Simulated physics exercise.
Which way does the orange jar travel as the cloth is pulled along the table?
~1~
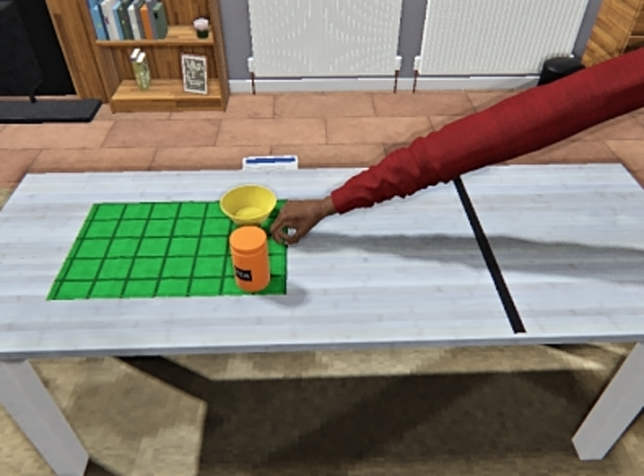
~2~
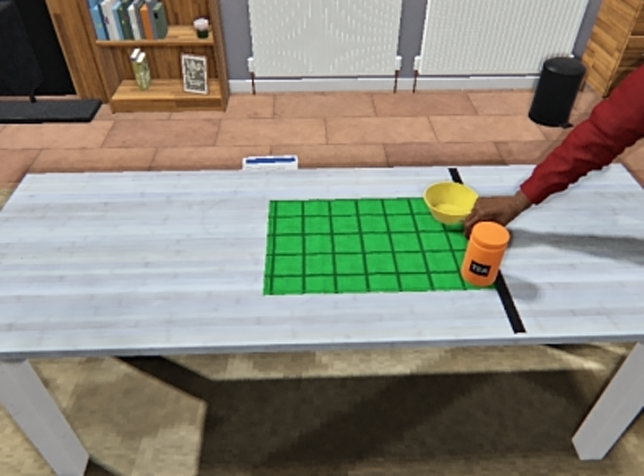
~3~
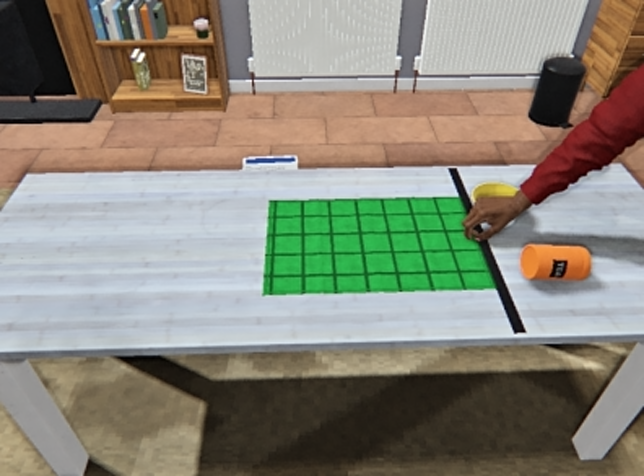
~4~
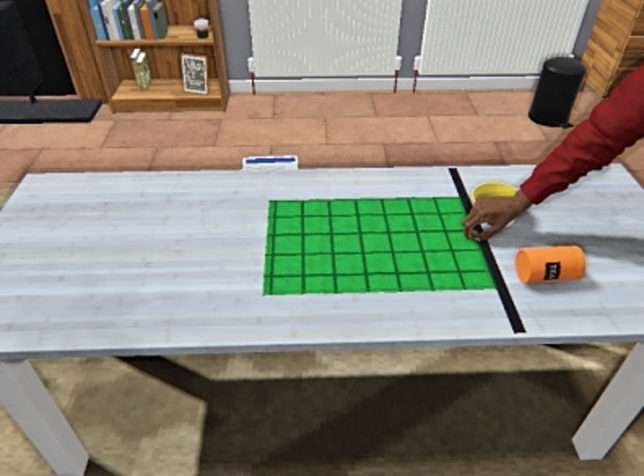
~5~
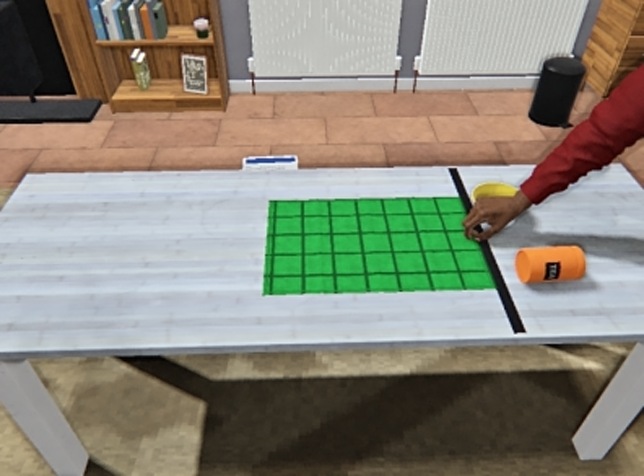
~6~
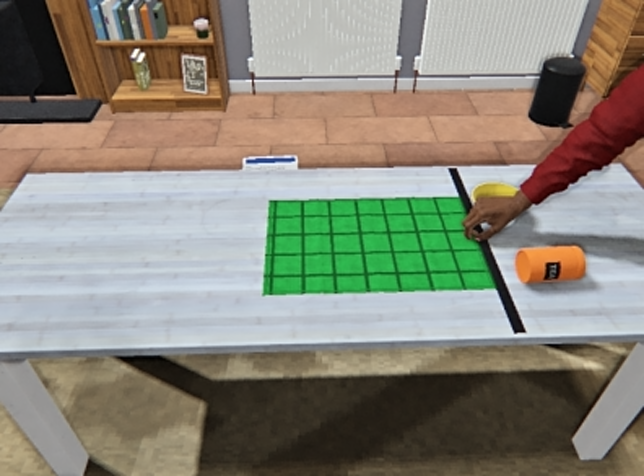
It travels to the right, riding on the cloth and then carrying on past the black strip.
